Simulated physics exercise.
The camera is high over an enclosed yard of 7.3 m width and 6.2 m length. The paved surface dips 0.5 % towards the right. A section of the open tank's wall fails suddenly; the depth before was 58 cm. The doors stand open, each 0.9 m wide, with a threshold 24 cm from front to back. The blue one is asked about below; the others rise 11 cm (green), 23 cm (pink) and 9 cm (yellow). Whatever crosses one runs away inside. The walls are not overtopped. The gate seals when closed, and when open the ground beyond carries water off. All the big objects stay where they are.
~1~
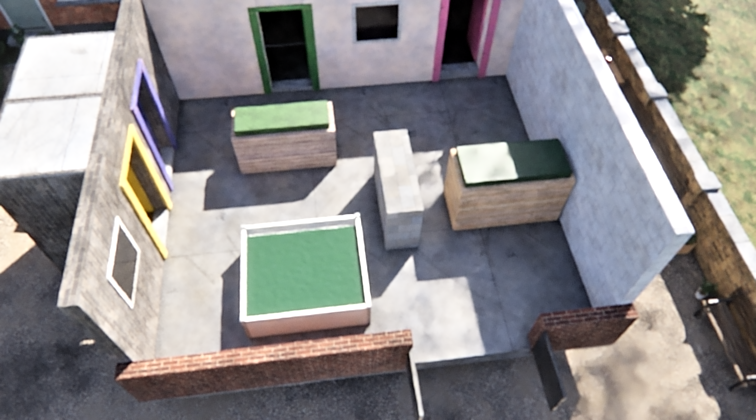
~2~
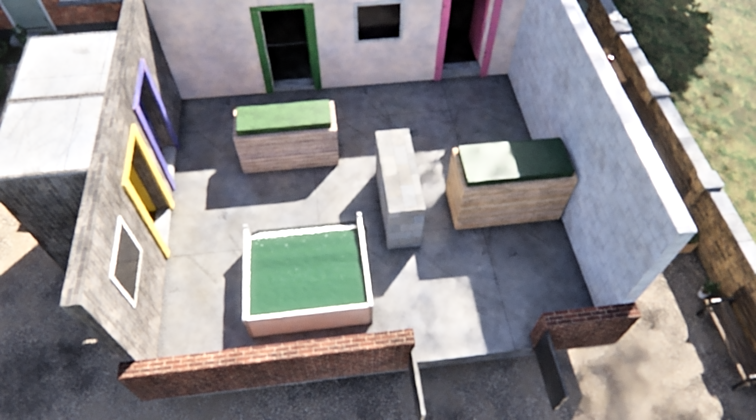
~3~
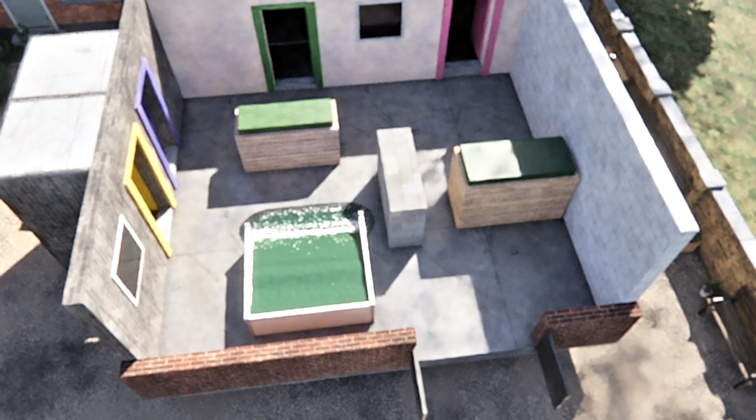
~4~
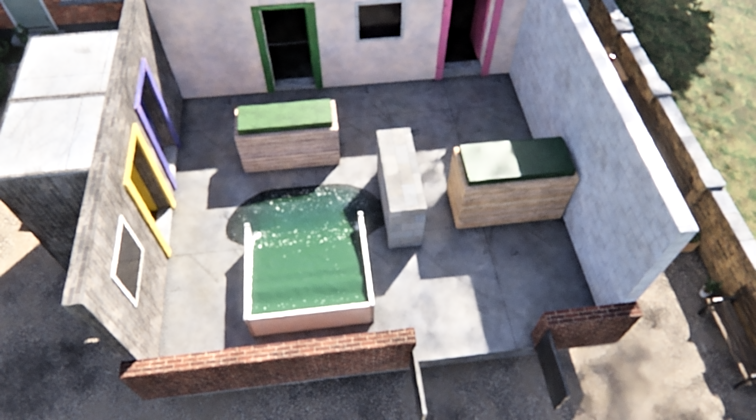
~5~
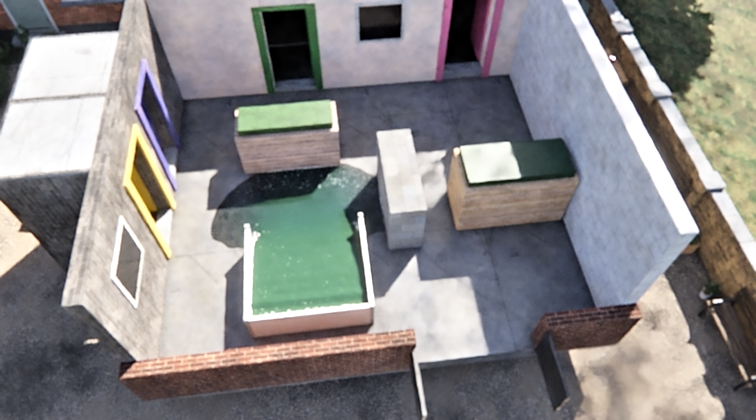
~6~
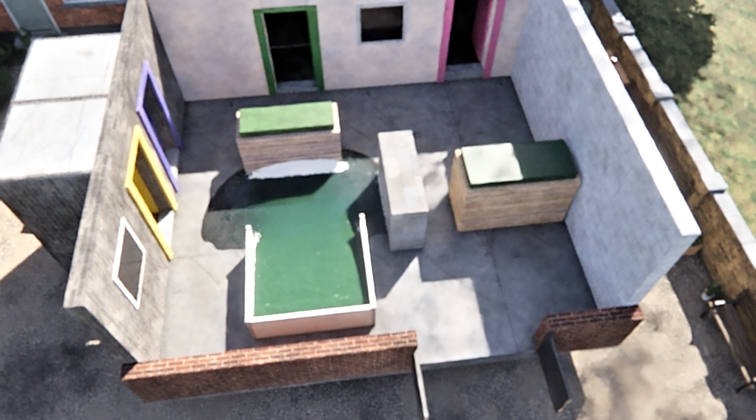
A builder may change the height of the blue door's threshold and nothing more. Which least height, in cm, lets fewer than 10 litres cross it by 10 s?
At least 19 cm or so.
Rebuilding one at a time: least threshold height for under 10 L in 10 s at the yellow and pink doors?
About 12.5 cm at yellow and 6.5 cm at pink.
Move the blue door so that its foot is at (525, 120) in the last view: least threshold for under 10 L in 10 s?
About 7.5 cm.
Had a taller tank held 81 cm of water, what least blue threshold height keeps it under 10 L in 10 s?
Then roughly 27 cm.
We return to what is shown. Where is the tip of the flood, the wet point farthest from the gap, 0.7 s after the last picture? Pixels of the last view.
Near (359, 95).
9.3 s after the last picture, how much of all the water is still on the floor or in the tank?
About 94 per cent.
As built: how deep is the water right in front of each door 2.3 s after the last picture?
In cm: Blue 16, green 1, pink 10, yellow 15.
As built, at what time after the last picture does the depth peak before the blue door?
At about 1.4 s.
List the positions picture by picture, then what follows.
In the first picture, still water, 58 cm deep, in the open tank at (304, 267); the blue door at (157, 133) is dry.
In the second picture, the front is at a hidden place, 0.3 m from the gap on the far side; 0.4 m2 of floor is wet, 58 cm left at the back.
In the third picture, the front is at (283, 211), 0.7 m from the gap on the far side; 1.4 m2 of floor is wet, 58 cm left at the back.
In the fourth picture, the front is at (266, 195), 1.2 m from the gap on the far side; 2.7 m2 of floor is wet, 55 cm left at the back.
In the fifth picture, water pours out on the far side and has run 1.7 m, to (263, 174); about 7 cm deep outside, 48 cm at the back.
In the sixth picture, the gap is on the far side, the front 2.1 m out at (353, 154); the back of the open tank holds 49 cm; 1.1 m in a straight line remain to the blue door at (163, 134).
Then, 0.7 s after the last picture water covers 20 % of the floor, deepest (40 cm) near (307, 177); it has not reached the blue door.
Then, 2.3 s after the last picture water covers 50 % of the floor, deepest (20 cm) near (372, 185); 16 cm at the blue door, 27 litres in over its 14 cm threshold.
Then, 9.3 s after the last picture water covers 90 % of the floor, deepest (11 cm) near (535, 177); 4 cm at the blue door, 32 litres in over its 14 cm threshold.
At the blue door as built, the water peaked near 22 cm, 1.3 s after the last picture.
Run again over the same 10 s with other heights there, 23 litres in over 15.5 cm, 4 litres over 21 cm. The limit of 10 litres is kept from about 19 cm up.
